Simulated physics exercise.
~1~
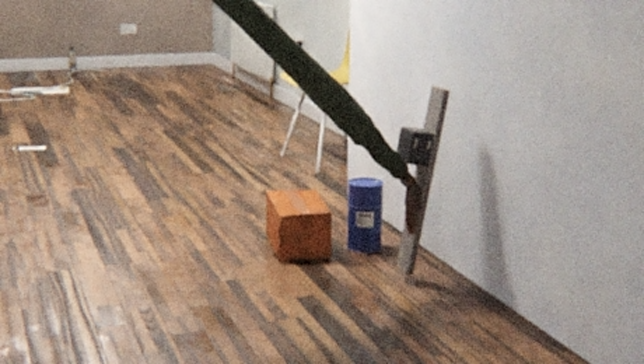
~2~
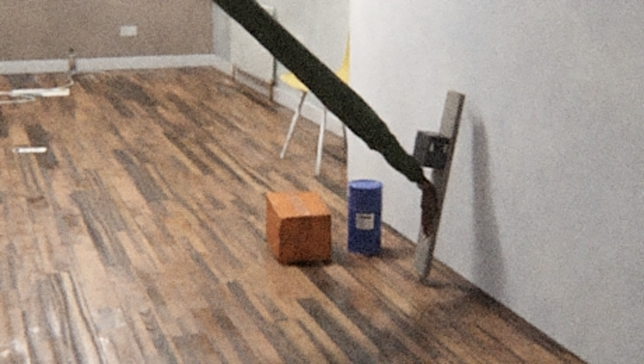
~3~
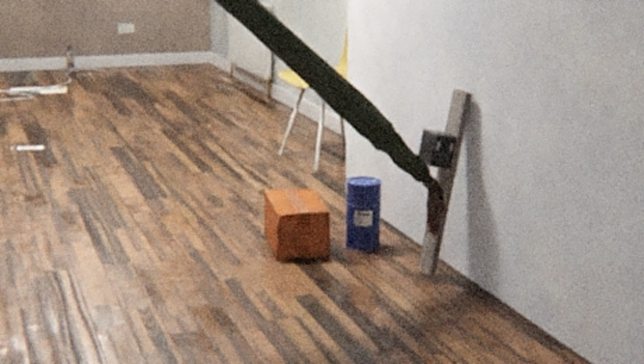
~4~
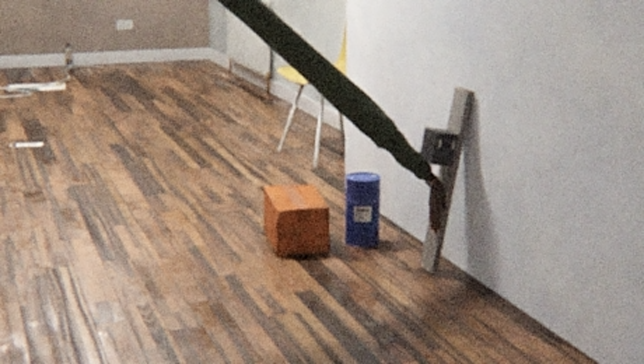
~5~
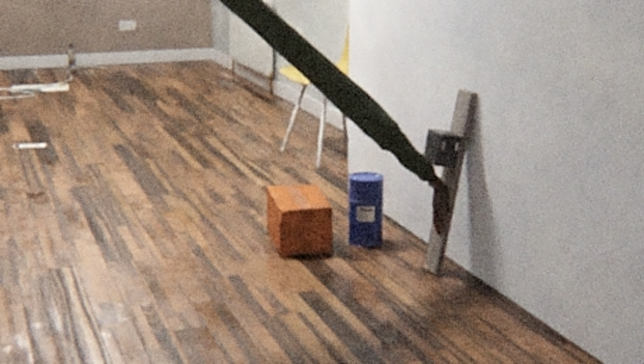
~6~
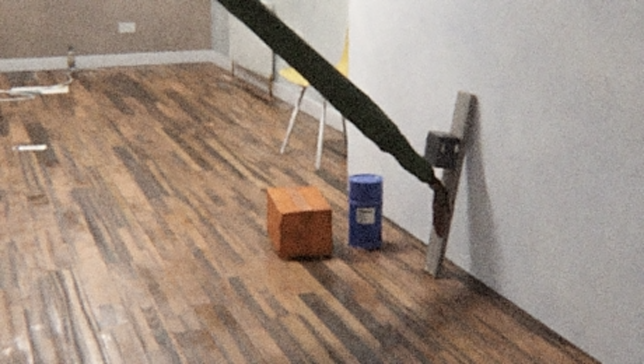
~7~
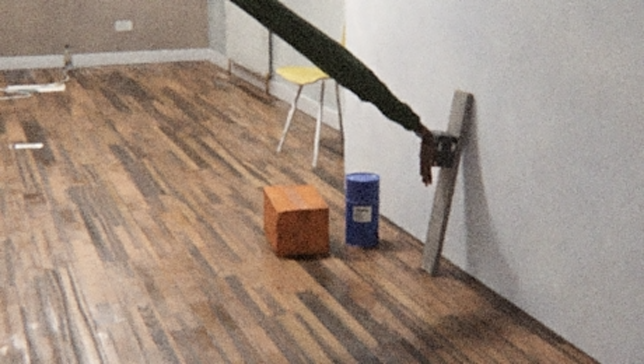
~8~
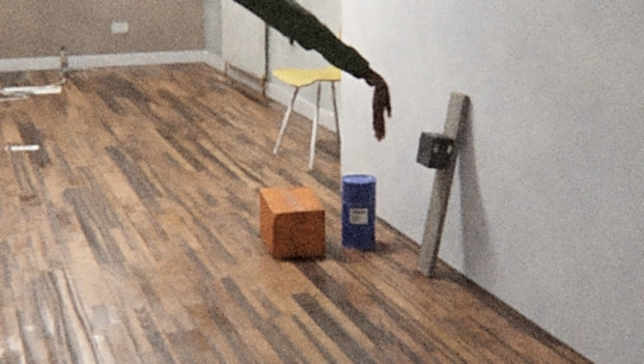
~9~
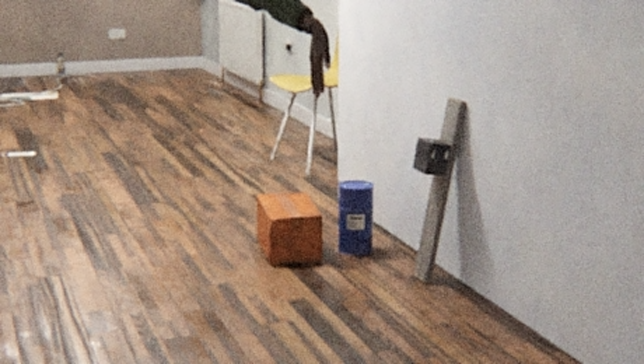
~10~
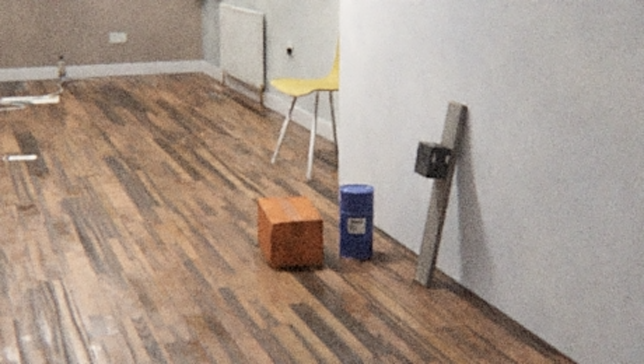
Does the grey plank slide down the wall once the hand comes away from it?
No, the grey plank stays up, still leaning against the wall after the hand has gone.
